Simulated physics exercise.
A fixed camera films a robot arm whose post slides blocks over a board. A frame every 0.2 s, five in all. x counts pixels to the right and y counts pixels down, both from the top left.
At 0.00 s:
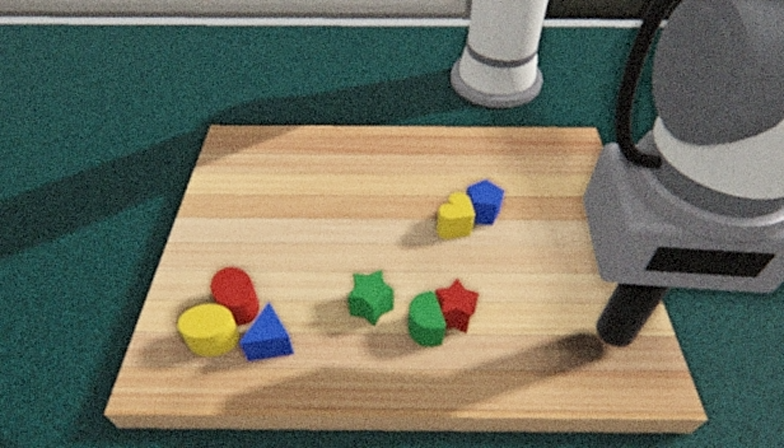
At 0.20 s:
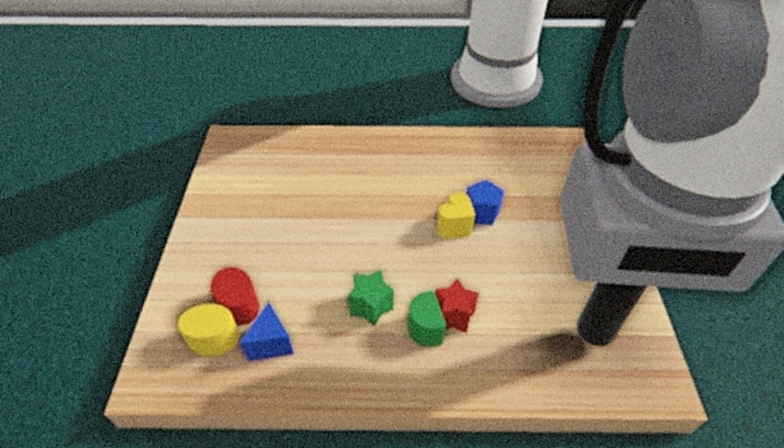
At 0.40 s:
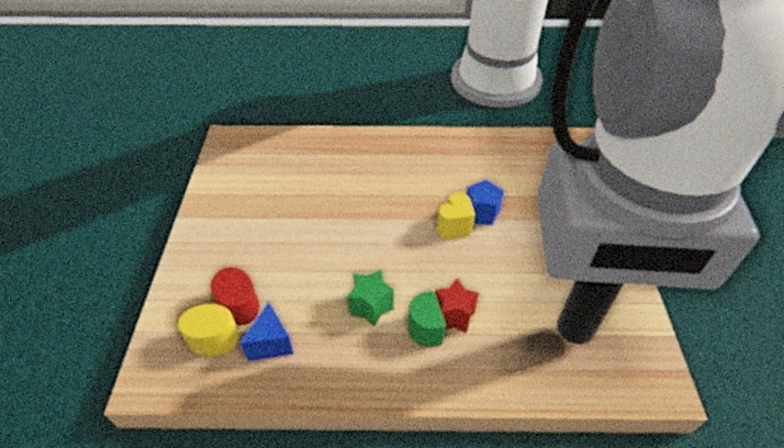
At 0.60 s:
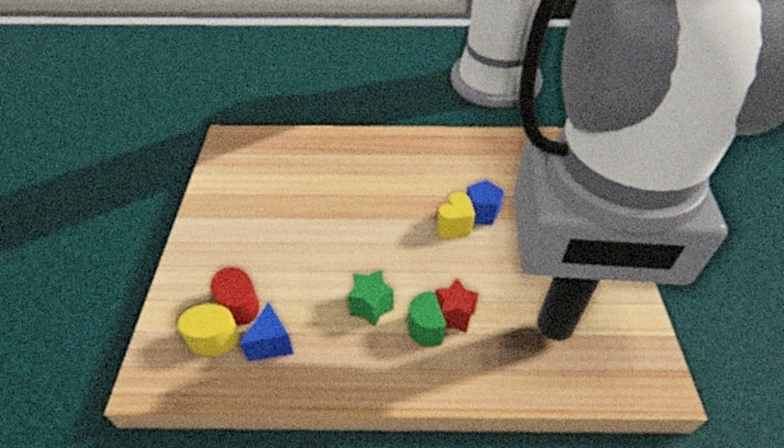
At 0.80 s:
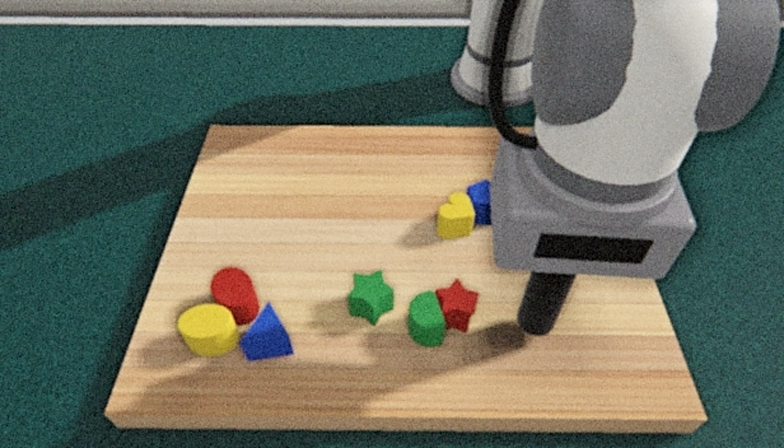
A grey-and-white robot arm with a dark post beneath it slides steadily leftward over the right side of a wooden board on a dark green surface, seen from above by a still camera. A red block, yellow block and blue triangle sit at left, a green star, green D-shaped block and red star near the centre, and a yellow heart and blue block behind. The blocks stay put.
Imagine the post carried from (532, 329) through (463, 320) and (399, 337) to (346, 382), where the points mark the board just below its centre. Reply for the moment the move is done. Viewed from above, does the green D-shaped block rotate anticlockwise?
Final answer: No.
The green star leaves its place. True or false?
True
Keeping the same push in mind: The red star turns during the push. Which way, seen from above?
Clockwise from above.
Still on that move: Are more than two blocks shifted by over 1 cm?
Yes.
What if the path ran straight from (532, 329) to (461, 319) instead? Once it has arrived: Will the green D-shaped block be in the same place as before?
I expect not.
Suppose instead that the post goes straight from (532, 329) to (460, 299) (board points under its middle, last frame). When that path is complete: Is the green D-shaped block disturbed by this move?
If the post follows that path, the green D-shaped block ends up shifted.
On the path given first. One third of the way, post (464, 311); green D-shaped block (406, 312), turned 20° anticlockwise; red star (432, 293).
Two thirds of the way, post (398, 329); green star (343, 282), turned 35° clockwise; green D-shaped block (356, 324), turned 40° anticlockwise; red star (376, 296), turned 25° clockwise.
At the end, post (345, 374); blue three-sided block not moved; green star (340, 280), turned 35° clockwise; green D-shaped block (326, 336), turned 55° clockwise; red star (371, 300), turned 45° clockwise.
